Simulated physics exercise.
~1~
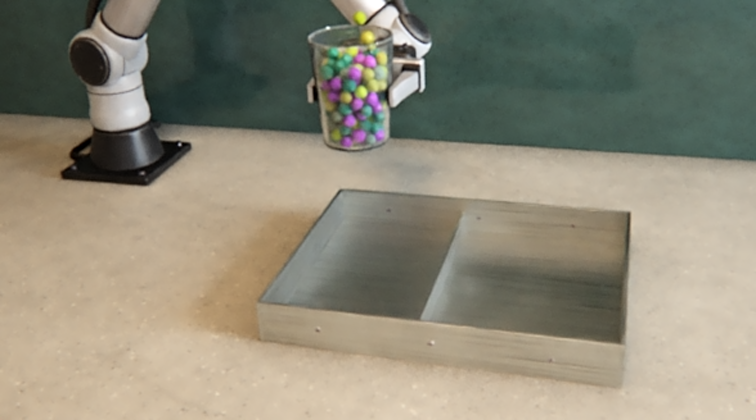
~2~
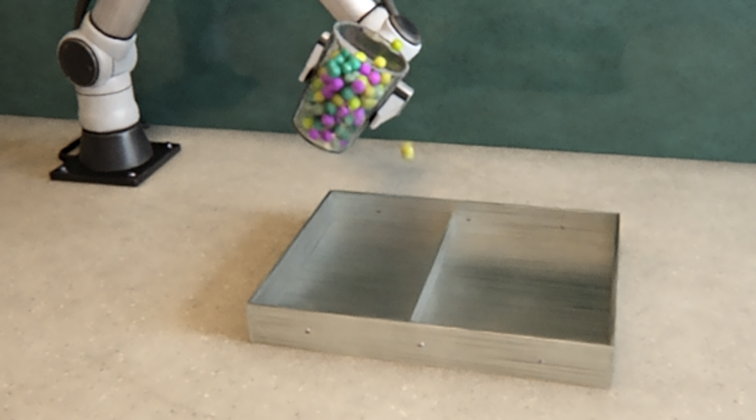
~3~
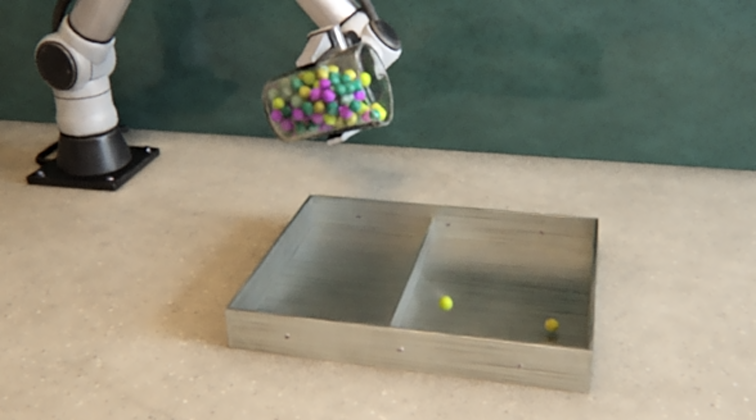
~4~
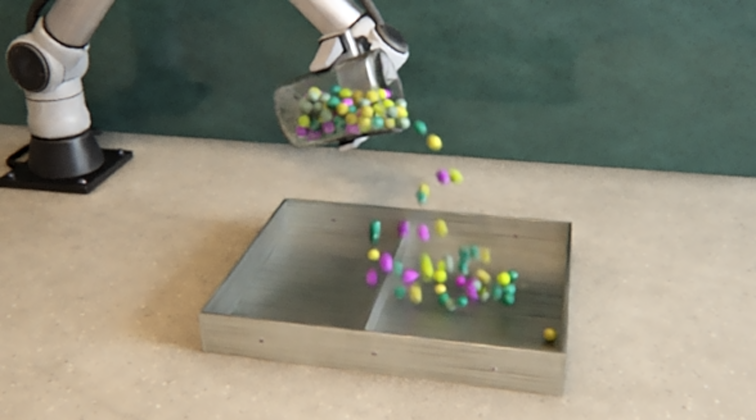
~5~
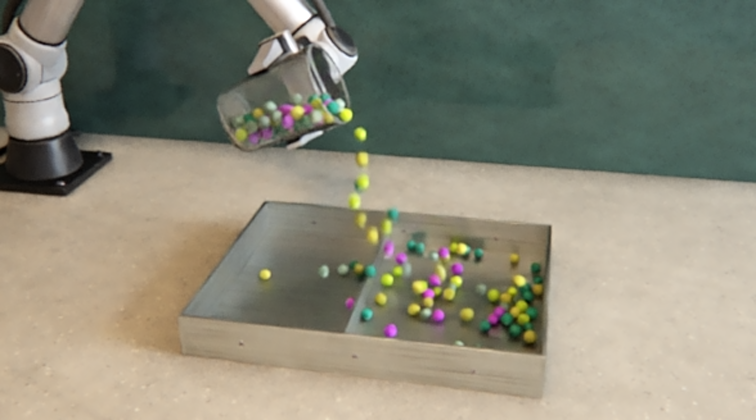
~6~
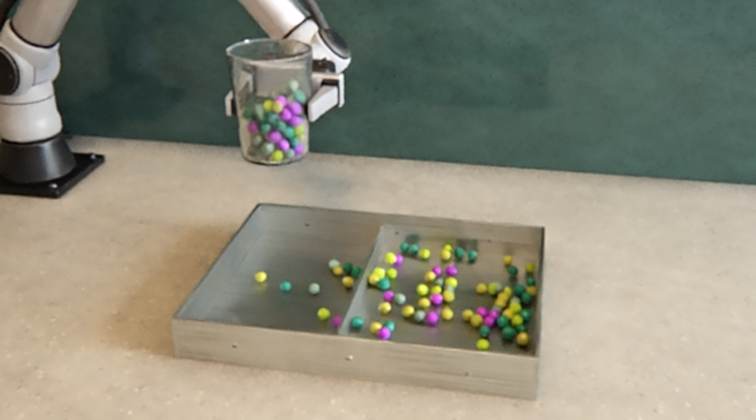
The footage shows a robot arm tipping a clear beaker of yellow, green and purple balls over a divided metal tray, spilling many into the right compartment and a few into the left, before turning the beaker upright again with a good part of the balls still inside.
